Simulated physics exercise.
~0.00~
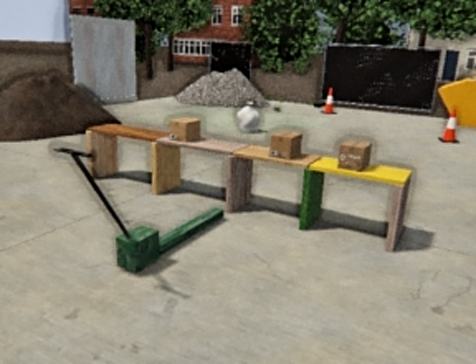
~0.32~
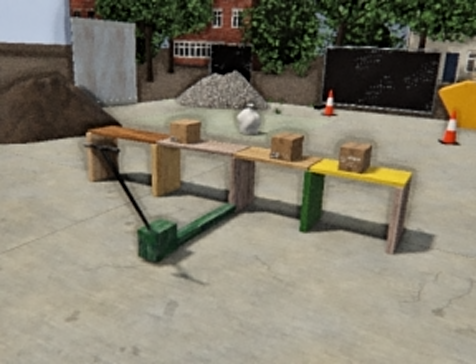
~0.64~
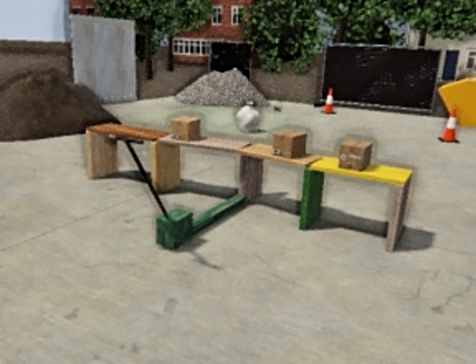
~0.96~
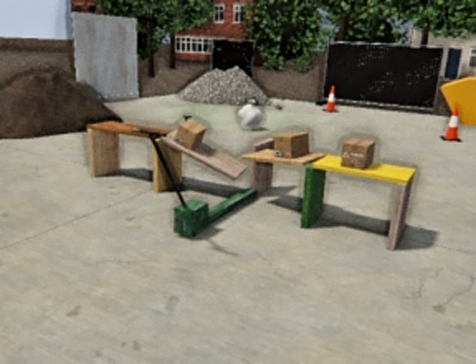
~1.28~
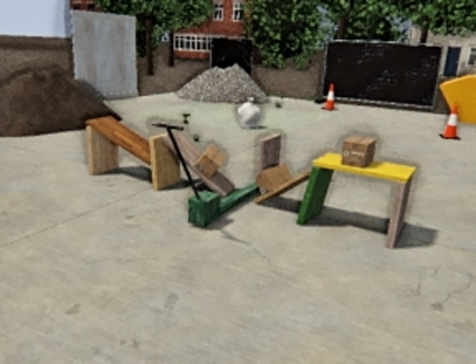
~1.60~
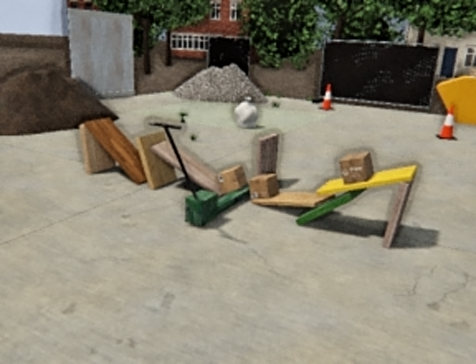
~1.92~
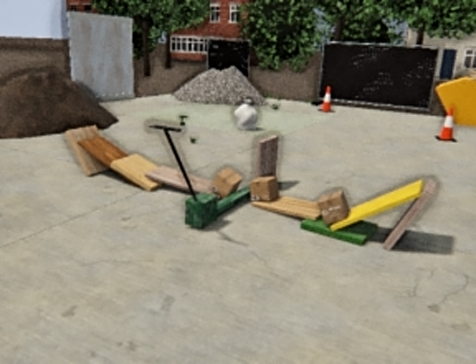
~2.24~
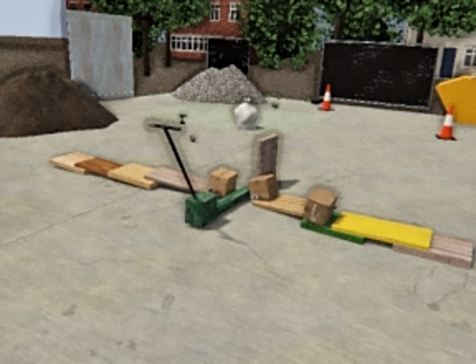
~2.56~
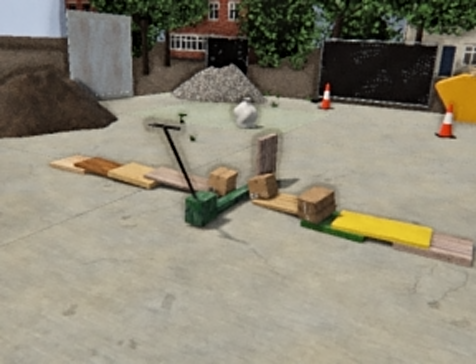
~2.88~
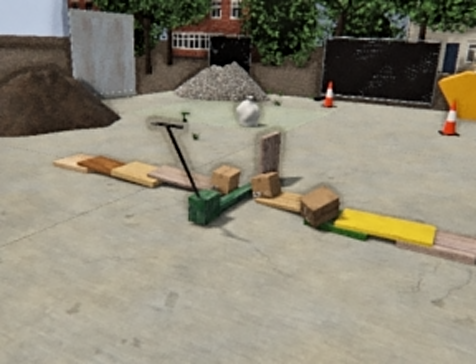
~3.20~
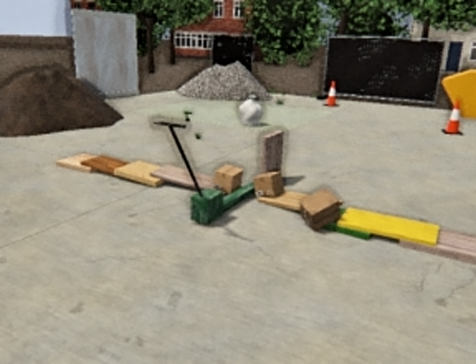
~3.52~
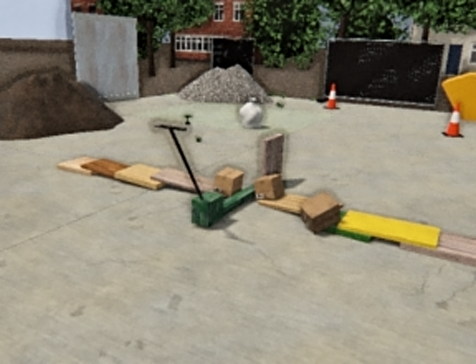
At first, a row of wooden boards rests on upright slabs in a paved yard, with cardboard boxes on top and a green floor jack in front. The jack slides right and away from the viewer, pushing in beneath the row. The boards near the middle tip and drop, sending their boxes down. The collapse spreads both ways as the left slabs topple and the green upright falls, tilting the yellow board and its box. Finally, the yellow board lies flat, the boxes rest among the slabs, and one upright still stands behind the halted jack.
